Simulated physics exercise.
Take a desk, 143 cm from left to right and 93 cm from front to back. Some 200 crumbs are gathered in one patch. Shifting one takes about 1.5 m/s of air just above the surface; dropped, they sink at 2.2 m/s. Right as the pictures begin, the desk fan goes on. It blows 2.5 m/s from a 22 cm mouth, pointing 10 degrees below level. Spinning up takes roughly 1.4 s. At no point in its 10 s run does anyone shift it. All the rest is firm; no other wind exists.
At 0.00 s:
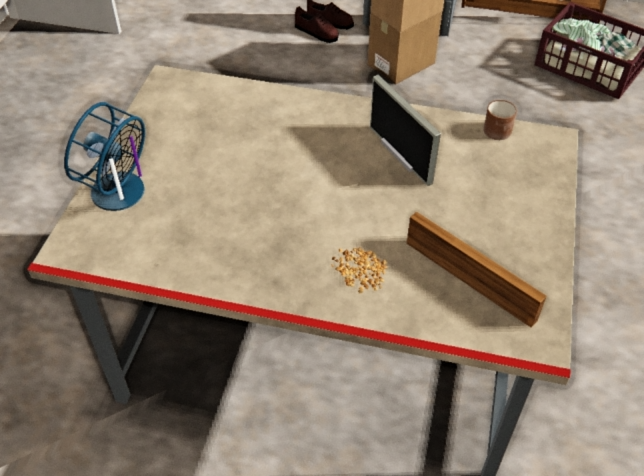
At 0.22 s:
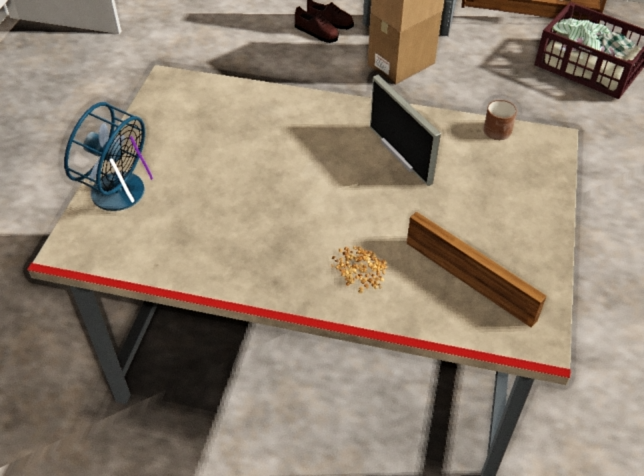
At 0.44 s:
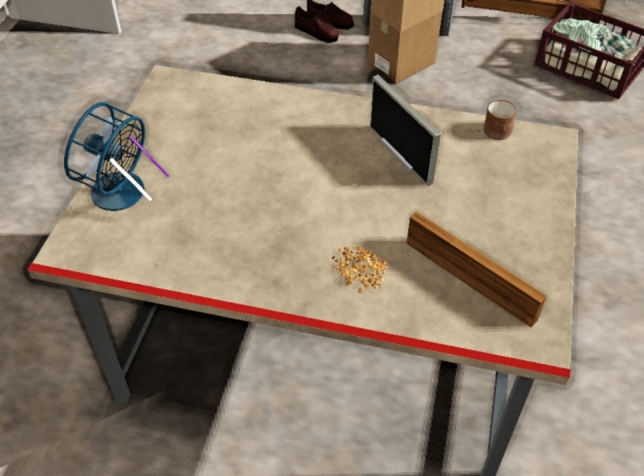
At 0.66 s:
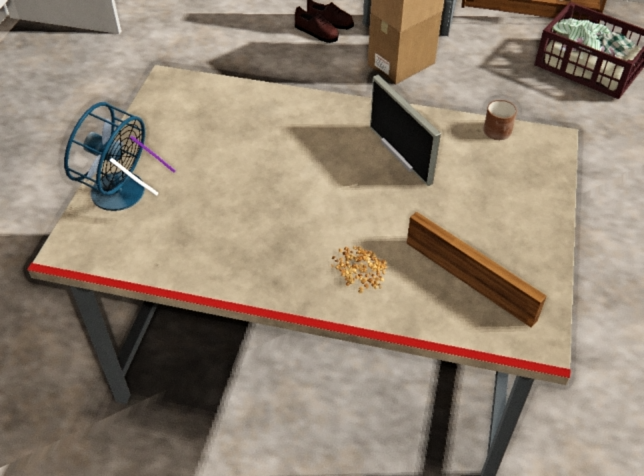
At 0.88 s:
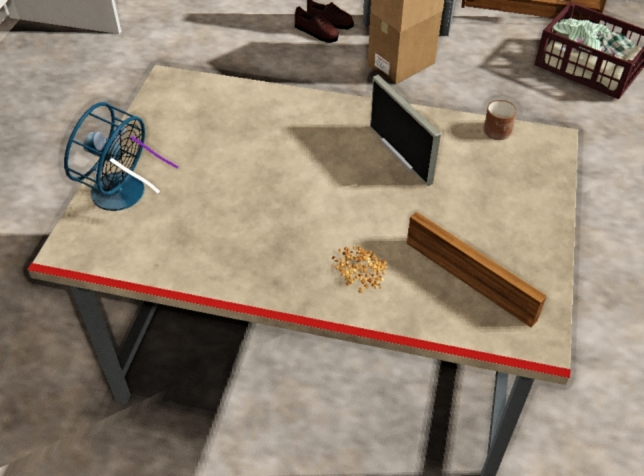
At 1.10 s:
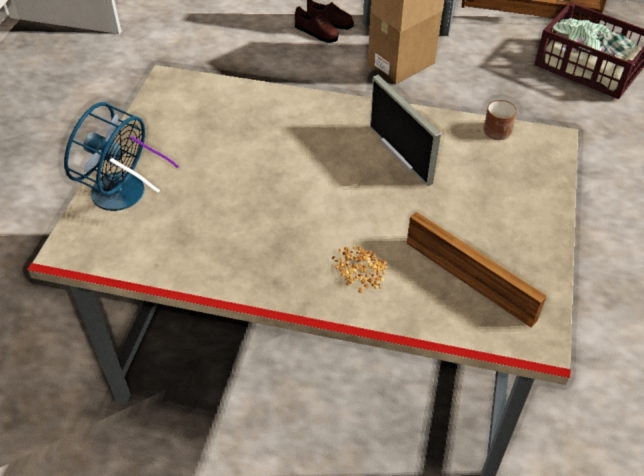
On a desk, a fan's ribbons lift and stream outward while the crumbs stay still.
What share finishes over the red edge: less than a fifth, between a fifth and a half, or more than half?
The share left there is one fifth to one half.
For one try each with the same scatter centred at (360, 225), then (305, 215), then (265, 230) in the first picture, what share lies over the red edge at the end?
Going through the three spots in order, you'd get 0 percent, 0 percent and 15 percent.
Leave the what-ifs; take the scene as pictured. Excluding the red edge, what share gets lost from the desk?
Around 50 % of them.
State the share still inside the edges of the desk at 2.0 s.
Estimate: Around 60 percent.
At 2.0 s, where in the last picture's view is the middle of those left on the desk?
I'd point to somewhere around (505, 328).
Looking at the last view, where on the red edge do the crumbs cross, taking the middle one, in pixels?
Midpoint of crossings, approx. (545, 373).
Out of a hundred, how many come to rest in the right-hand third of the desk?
Roughly 10 in a hundred.
After 2.0 s, 99 % are on the move or not yet settled, 28 % are over the red edge; the middle of those still in play is near (523, 344).
After 3.2 s, 18 % are on the move or not yet settled, 36 % are over the red edge; the middle of those still in play is near (500, 318).
After 5.5 s, 14 % are on the move or not yet settled, 36 % are over the red edge.
After 10.0 s, at the end, 36 % are over the red edge.
